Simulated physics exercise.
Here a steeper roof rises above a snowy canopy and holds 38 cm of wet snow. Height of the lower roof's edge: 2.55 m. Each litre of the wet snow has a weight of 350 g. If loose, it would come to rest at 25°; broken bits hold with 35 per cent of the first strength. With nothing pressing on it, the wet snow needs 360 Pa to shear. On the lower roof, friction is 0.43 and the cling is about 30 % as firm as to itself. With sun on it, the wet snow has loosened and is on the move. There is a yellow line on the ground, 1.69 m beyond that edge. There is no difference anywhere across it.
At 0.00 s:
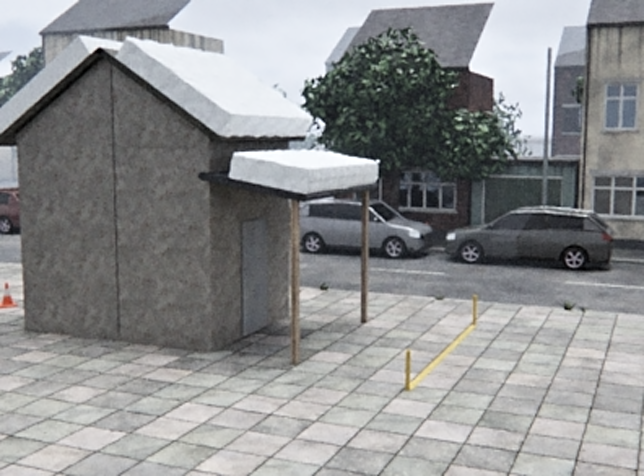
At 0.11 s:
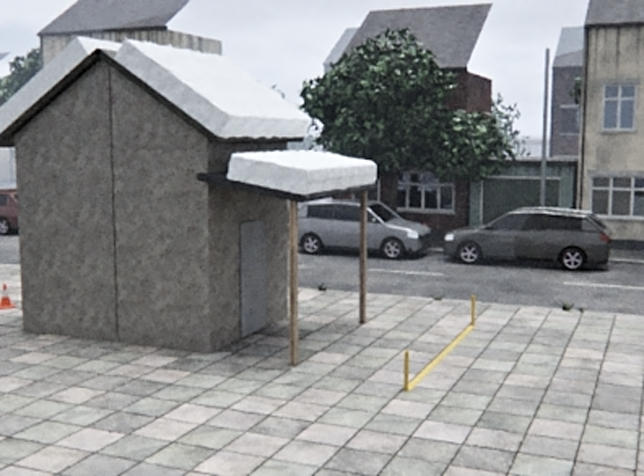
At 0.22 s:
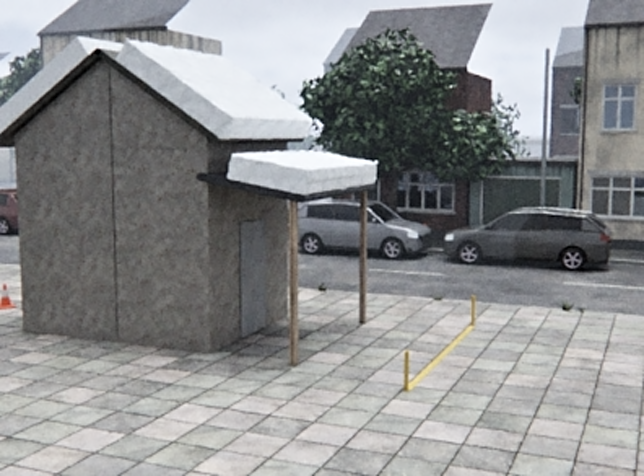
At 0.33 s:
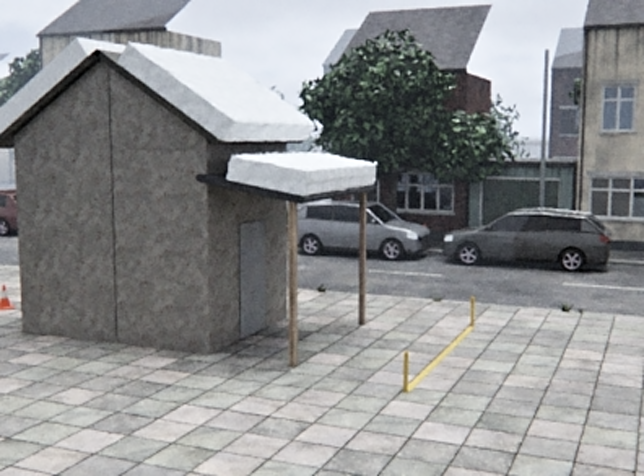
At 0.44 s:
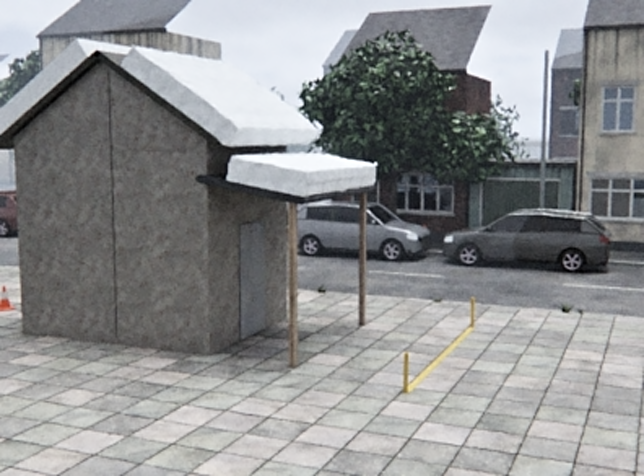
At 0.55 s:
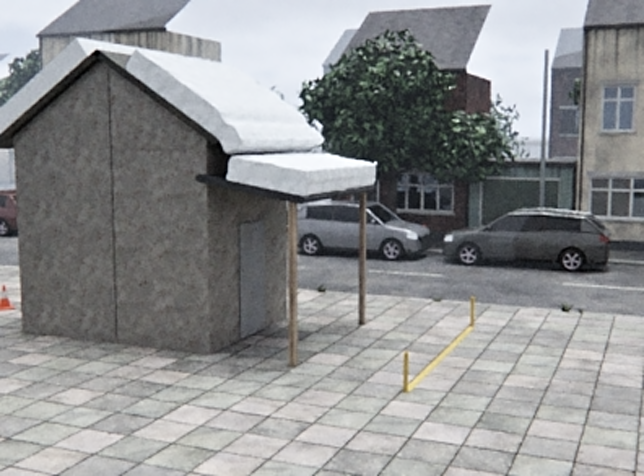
Small grey building with snow sliding slightly down its steep upper roof toward a snowy canopy, beside parked cars and a tree.
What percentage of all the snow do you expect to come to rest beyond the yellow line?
Roughly 5 % of it.
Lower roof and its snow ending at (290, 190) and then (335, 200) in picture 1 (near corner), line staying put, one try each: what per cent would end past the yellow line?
The first try gives 14 percent and the second gives 0 percent.
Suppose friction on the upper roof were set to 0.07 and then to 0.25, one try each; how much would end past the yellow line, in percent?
About 30 % in the first try and about 20 % in the second.
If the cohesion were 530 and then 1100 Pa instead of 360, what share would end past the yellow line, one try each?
In order: Around 0 % and around 0 %.
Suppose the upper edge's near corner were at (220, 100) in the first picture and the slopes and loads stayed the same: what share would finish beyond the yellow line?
Share past the line: About 30 %.
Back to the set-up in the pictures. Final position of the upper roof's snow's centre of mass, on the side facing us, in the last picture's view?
Near face, approx. (303, 253).
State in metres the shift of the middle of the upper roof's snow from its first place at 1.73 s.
1.6 m.
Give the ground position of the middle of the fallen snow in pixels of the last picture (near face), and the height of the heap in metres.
Middle around (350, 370); height roughly 0.4 m.
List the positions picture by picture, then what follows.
In the first picture, foremost bit of the wet snow at (221, 112).
In the second picture, foremost bit of the wet snow at (220, 113), its middle shifted 1.1 cm.
In the third picture, foremost bit of the wet snow at (222, 134), its middle shifted 4.2 cm, 2 % of it past the upper edge, in one piece.
In the fourth picture, foremost bit of the wet snow at (224, 115), its middle shifted 9.5 cm, 4 % of it past the upper edge, in one piece.
In the fifth picture, foremost bit of the wet snow at (228, 119), its middle shifted 17 cm, 8 % of it past the upper edge, in one piece.
In the sixth picture, foremost bit of the wet snow at (234, 130), its middle shifted 27 cm, 12 % of it past the upper edge, cracking.
After 1.09 s, none is below the lower edge and 0 % is past the line.
After 1.73 s, none is below the lower edge and 0 % is past the line.
After 2.36 s, 21 % is below the lower edge and 0 % is past the line.
After 3.00 s, 37 % is below the lower edge and 4 % is past the line.
After 5.80 s, 46 % is below the lower edge and 5 % is past the line.
